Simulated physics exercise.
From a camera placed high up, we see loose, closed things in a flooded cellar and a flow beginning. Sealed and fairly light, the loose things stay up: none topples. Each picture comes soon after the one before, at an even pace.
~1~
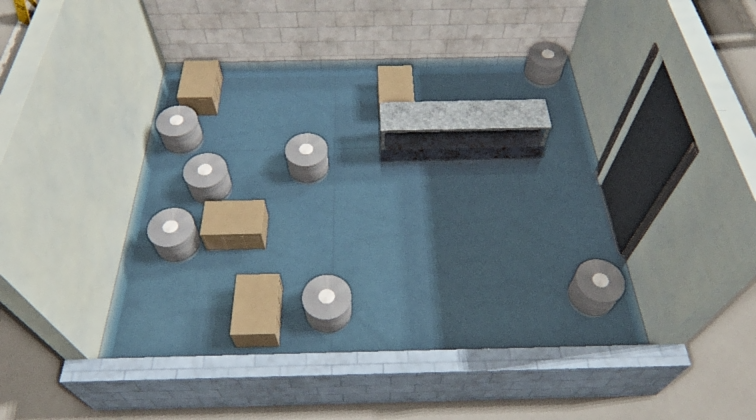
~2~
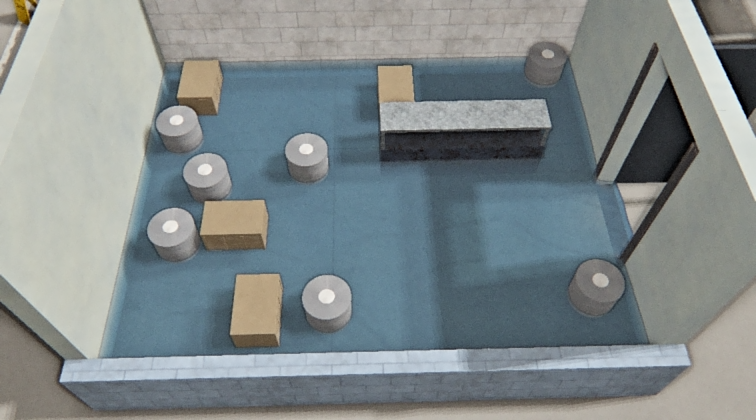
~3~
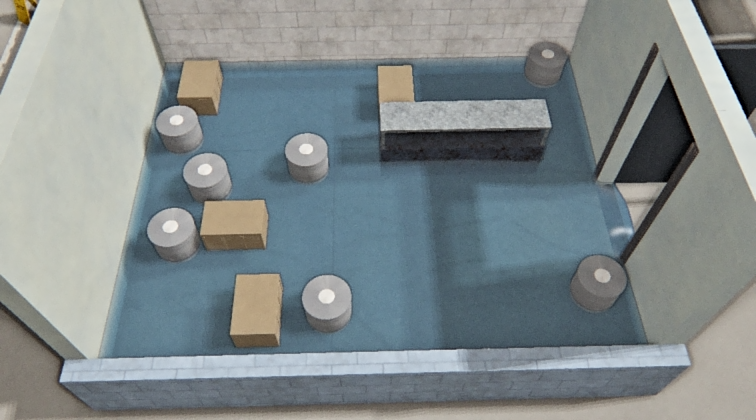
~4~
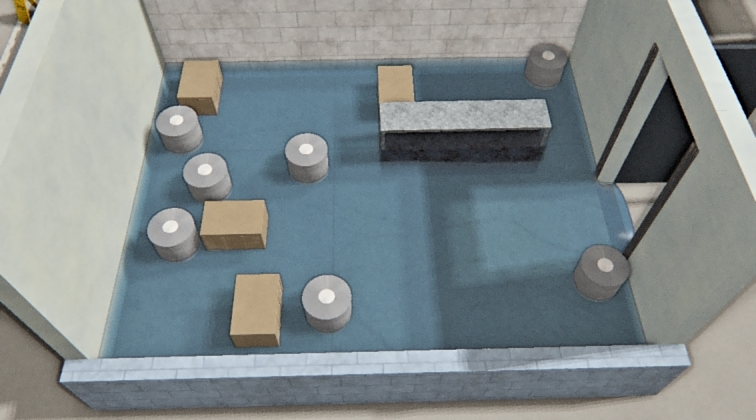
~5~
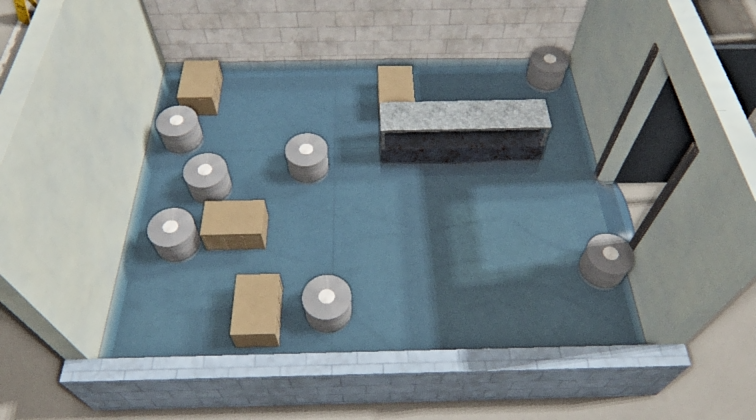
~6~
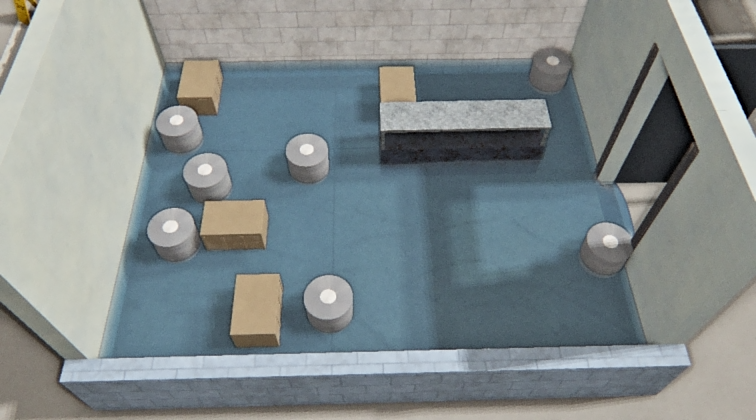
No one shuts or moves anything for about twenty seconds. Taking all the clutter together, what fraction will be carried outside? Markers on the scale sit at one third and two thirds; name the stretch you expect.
The stretch between one and two thirds.
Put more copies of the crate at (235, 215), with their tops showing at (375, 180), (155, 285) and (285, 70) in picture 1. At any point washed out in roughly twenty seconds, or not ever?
Going through them one by one: Escaped / remained / remained.
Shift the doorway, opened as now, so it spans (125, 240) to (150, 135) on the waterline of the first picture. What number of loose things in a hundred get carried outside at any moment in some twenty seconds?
Share: Near 80 %.
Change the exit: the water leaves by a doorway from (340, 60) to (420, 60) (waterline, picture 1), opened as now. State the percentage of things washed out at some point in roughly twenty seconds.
That comes out at 50 in a hundred.
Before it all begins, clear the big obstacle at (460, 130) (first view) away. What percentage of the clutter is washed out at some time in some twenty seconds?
I'd say somewhere around 30 per cent.
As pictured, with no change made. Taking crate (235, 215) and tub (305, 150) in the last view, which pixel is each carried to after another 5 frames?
Look around pixels (263, 225) and (341, 165).
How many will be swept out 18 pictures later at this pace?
Count: 1.
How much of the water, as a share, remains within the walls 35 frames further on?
Near 56 per cent.
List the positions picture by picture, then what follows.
The first frame shows a tub at (600, 280) floats; a tub at (548, 54) floats; 0 of 11 have shifted.
The second frame shows a tub at (600, 281) floats; a tub at (548, 54) floats; 0 of 11 have shifted.
The third frame shows a tub at (602, 276) floats, close to its start; a tub at (548, 54) floats; 1 of 11 have shifted.
The fourth frame shows a tub at (605, 265), afloat, close to its start; a tub at (548, 56) floats; 1 of 11 have shifted.
The fifth frame shows a tub at (611, 254), afloat, a stride from its start; a tub at (550, 59), afloat, close to its start; 2 of 11 have shifted.
The sixth frame shows a tub at (610, 242) floats, a stride from its start; a tub at (553, 61), afloat, close to its start; 2 of 11 have shifted.
A moment on, 1 of 11 are out; 10 afloat.
Next, 1 of 11 are out; 10 afloat.
Later, 3 of 11 are out; 8 afloat.
In the end, 4 of 11 are out; 7 afloat.
